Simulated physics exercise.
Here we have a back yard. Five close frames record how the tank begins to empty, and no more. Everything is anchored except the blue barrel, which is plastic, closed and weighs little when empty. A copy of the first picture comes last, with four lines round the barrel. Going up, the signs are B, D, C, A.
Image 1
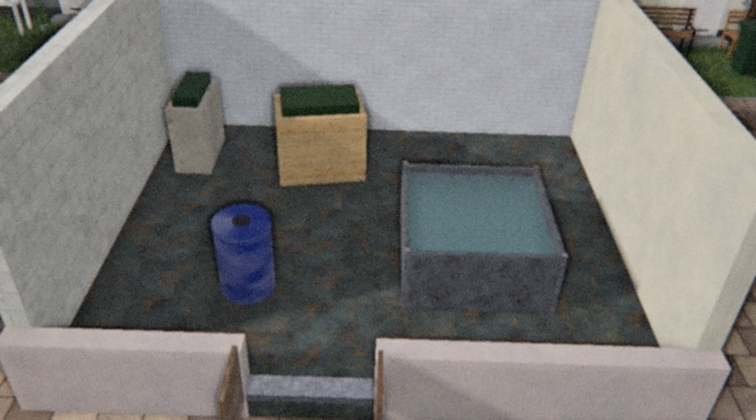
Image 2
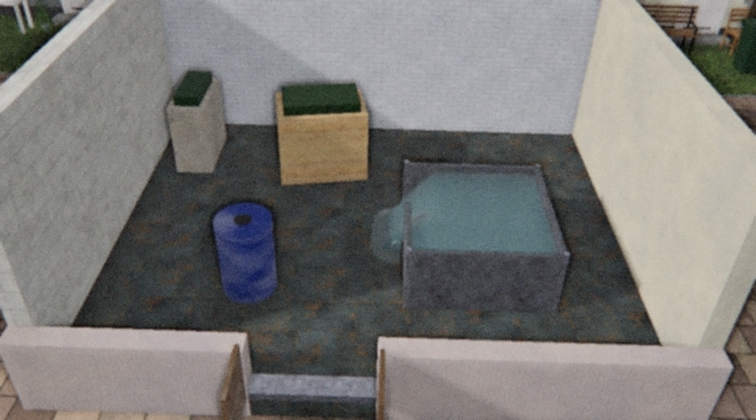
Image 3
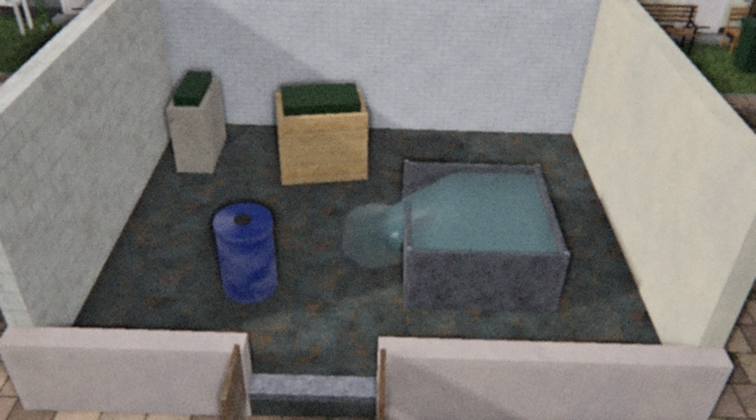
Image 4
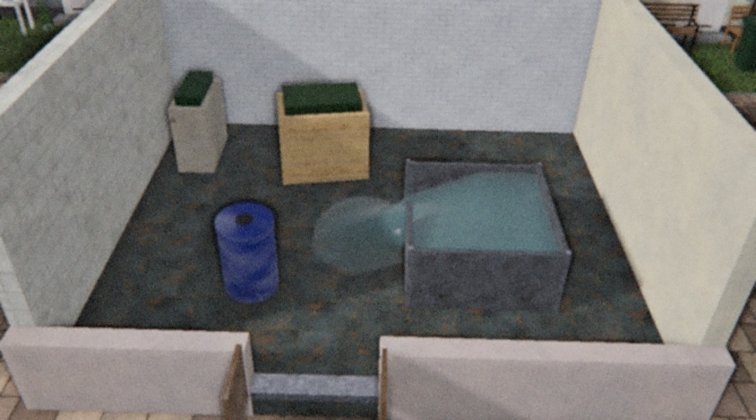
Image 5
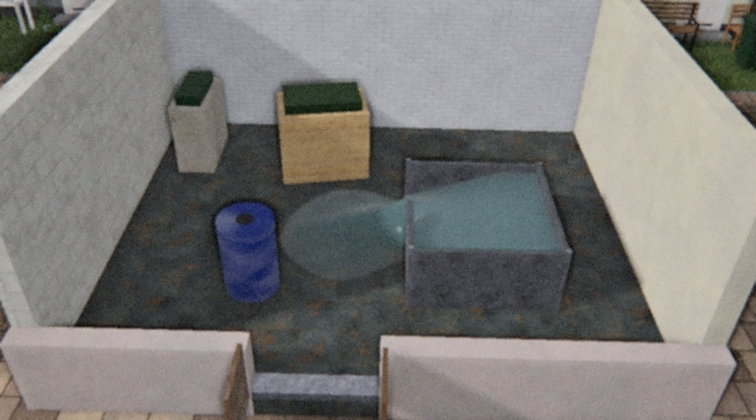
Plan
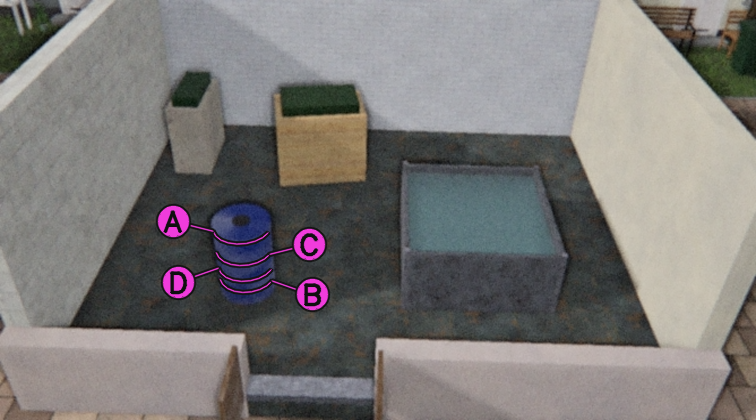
A full tank in a walled yard leaks water leftward across the ground beside a blue barrel.
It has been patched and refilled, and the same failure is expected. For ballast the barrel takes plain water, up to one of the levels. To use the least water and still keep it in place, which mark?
I would pick mark B.
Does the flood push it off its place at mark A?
No, not at all.
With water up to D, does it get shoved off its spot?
No.
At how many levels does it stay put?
All of the four.
In magenta, A at (236, 244); B at (242, 292); C at (239, 265); D at (241, 281); from the bottom up B, D, C, A.
For mark A, it does not move.
For mark B, it does not move.
For mark C, it does not move.
For mark D, it does not move.
